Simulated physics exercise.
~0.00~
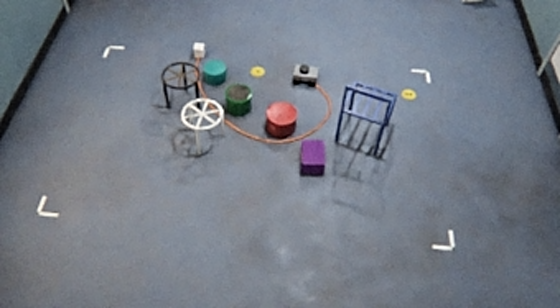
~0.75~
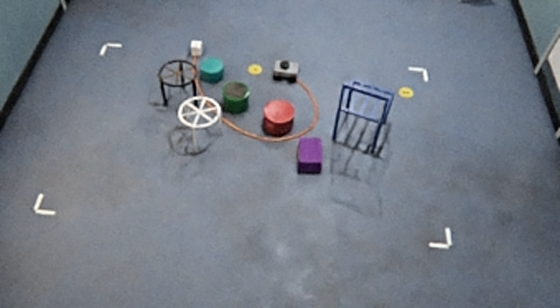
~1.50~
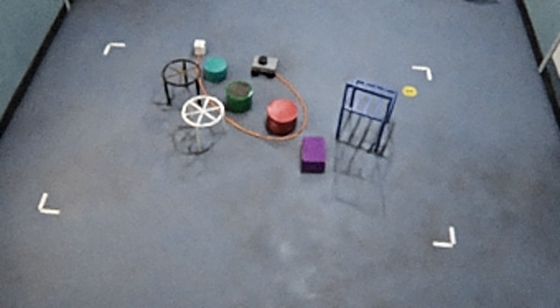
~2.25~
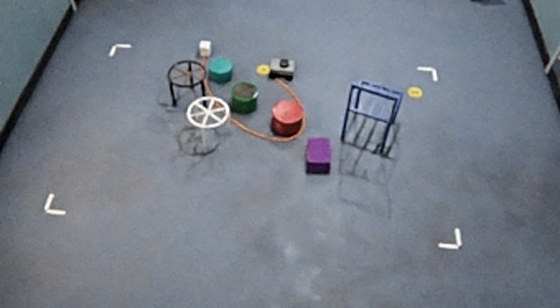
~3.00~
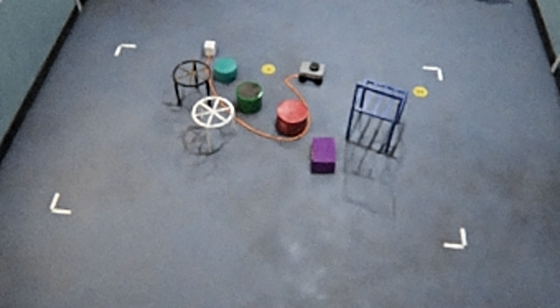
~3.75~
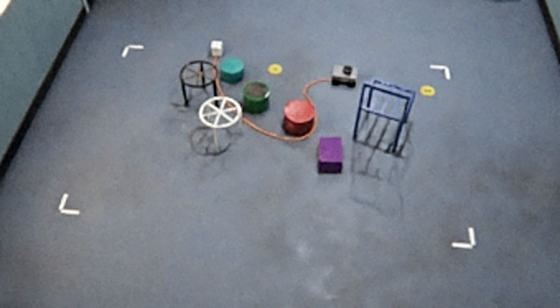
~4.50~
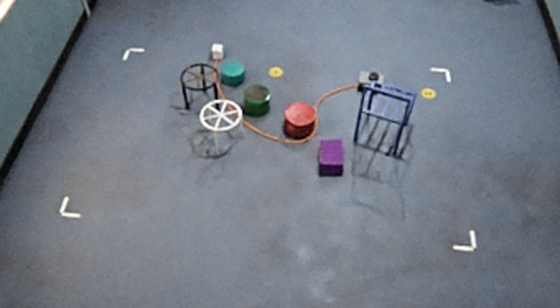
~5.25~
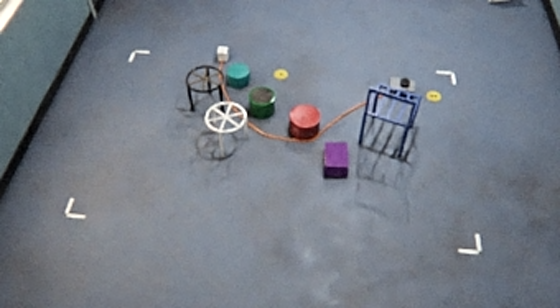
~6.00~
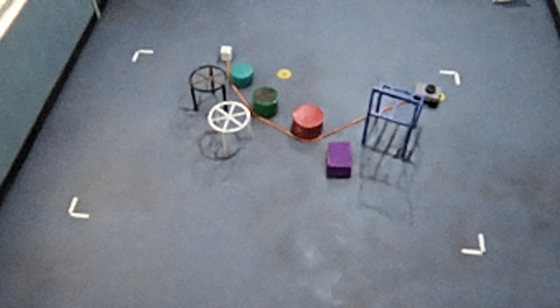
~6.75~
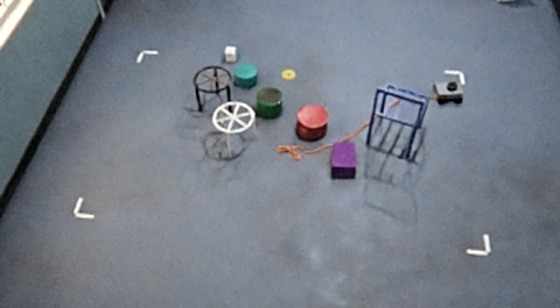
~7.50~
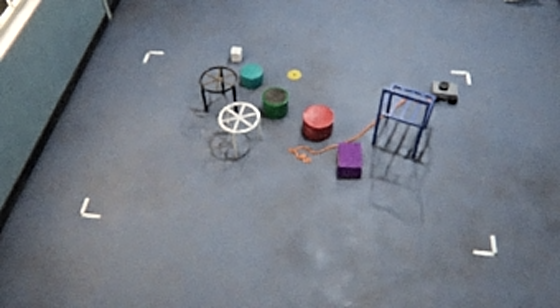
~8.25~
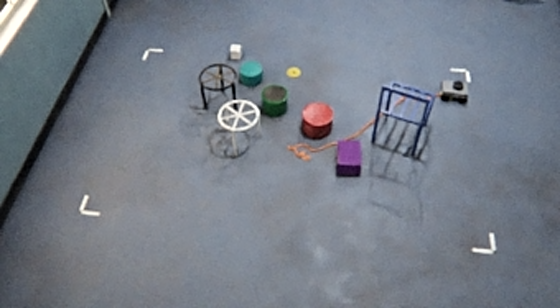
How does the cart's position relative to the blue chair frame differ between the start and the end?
At the start the cart is to the left of the blue chair frame, behind the red tub. At the end it is to the right of the frame, near the far right corner mark.
A small dark-and-grey cart trailing an orange lead sits on a blue-grey floor, seen from high above. The lead loops back to a small white block at the upper left, near black and white stools and teal, green and red tubs, with a purple box and a blue chair frame farther right. The cart rolls left to a yellow dot, then heads back right and passes behind the blue frame. The lead straightens against the red tub, then comes away from the block. It ends lying loosely between the red tub and the cart, which rests right of the frame.
